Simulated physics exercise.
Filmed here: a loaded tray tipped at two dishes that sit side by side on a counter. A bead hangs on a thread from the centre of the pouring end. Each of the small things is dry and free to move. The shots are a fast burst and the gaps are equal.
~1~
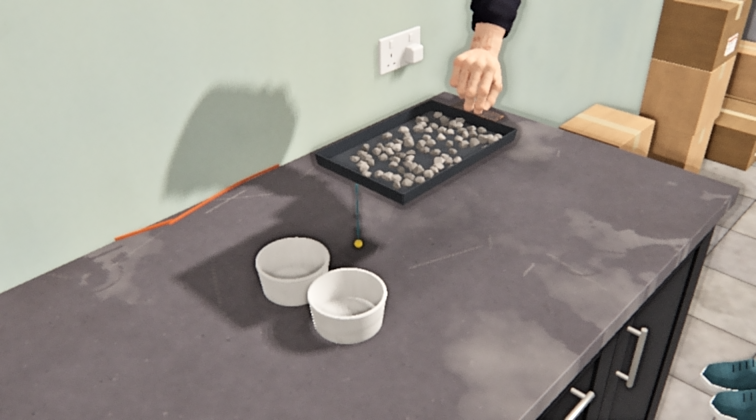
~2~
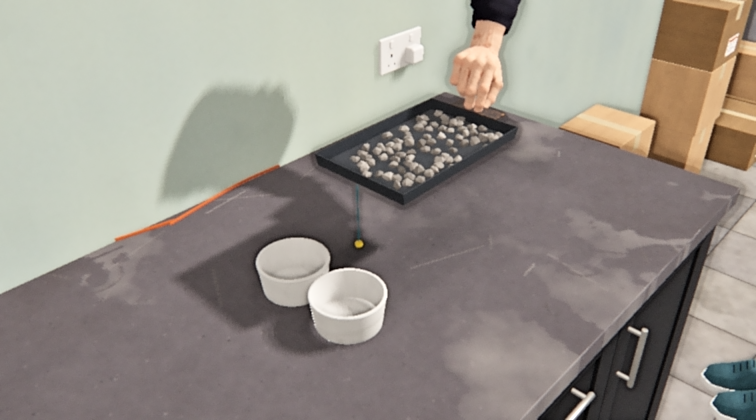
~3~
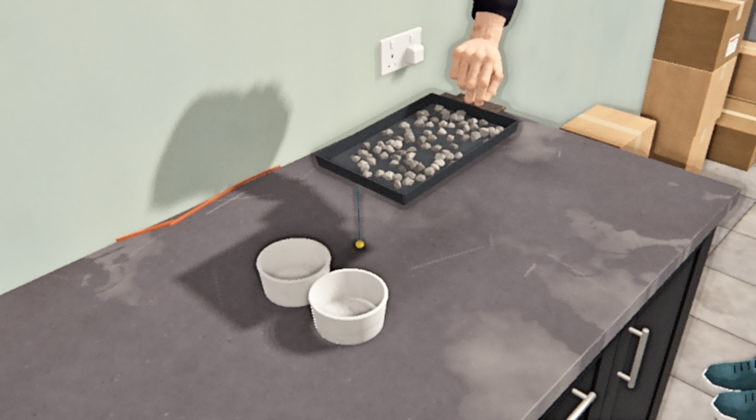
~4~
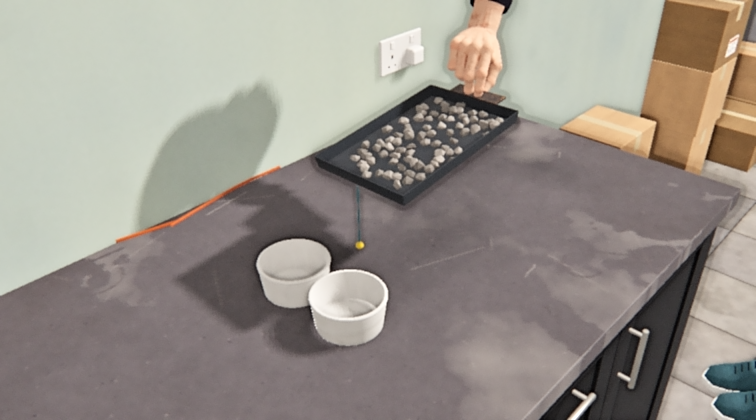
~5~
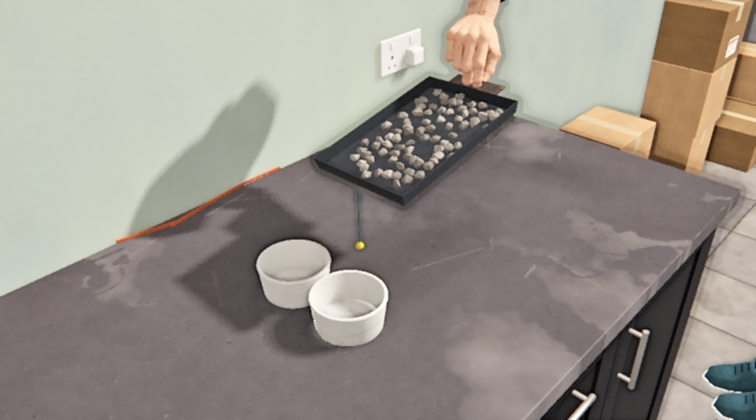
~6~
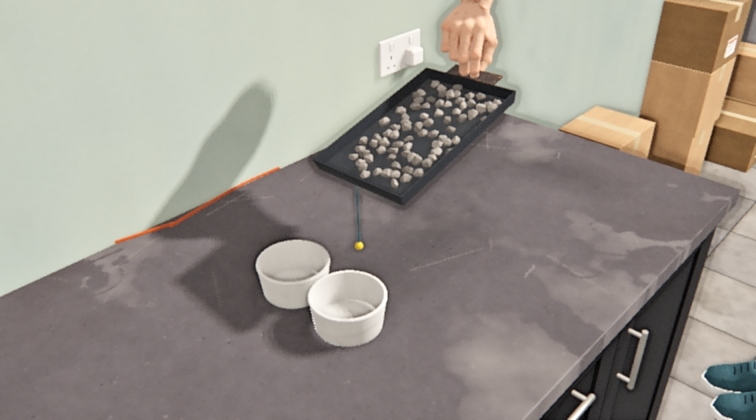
The footage shows a hand at the far end of a dark tray of small greyish stones on a counter, gradually raising that end so the tray tilts toward the viewer, while two white dishes stay still nearby.
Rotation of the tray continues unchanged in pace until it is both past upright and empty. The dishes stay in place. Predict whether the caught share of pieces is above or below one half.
Above one half.
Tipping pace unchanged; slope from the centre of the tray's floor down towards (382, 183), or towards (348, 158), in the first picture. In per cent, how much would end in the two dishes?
70 % and 10 %.
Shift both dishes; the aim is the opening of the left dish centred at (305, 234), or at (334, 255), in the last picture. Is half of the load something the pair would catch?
First try: Higher than half; second try: Higher than half.
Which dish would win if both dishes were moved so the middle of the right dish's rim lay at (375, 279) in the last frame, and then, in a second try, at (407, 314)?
First try, the leftmost dish; second try, the leftmost dish.
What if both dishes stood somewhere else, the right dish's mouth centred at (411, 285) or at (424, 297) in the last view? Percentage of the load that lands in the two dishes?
Trial 1 about 30 %, trial 2 about 30 %.
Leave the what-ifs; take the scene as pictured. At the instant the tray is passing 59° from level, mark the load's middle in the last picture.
Somewhere about (356, 167).
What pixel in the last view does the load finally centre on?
At about (308, 288), give or take.
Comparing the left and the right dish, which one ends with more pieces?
Noted: Left of the pair.
Soon after the last picture, tray tipped steeply; nearly all on the tray; a stray few in the air.
A little later, tray tipped right over; about half on the tray; a small part in the right dish; about a quarter in the left dish; a small part outside both; a small part in the air.
Later still, tray tipped past a quarter turn; about a quarter in the right dish; about half in the left dish; about a quarter outside both.
At rest, tray tipped past a quarter turn; about a quarter in the right dish; about half in the left dish; about a quarter outside both.
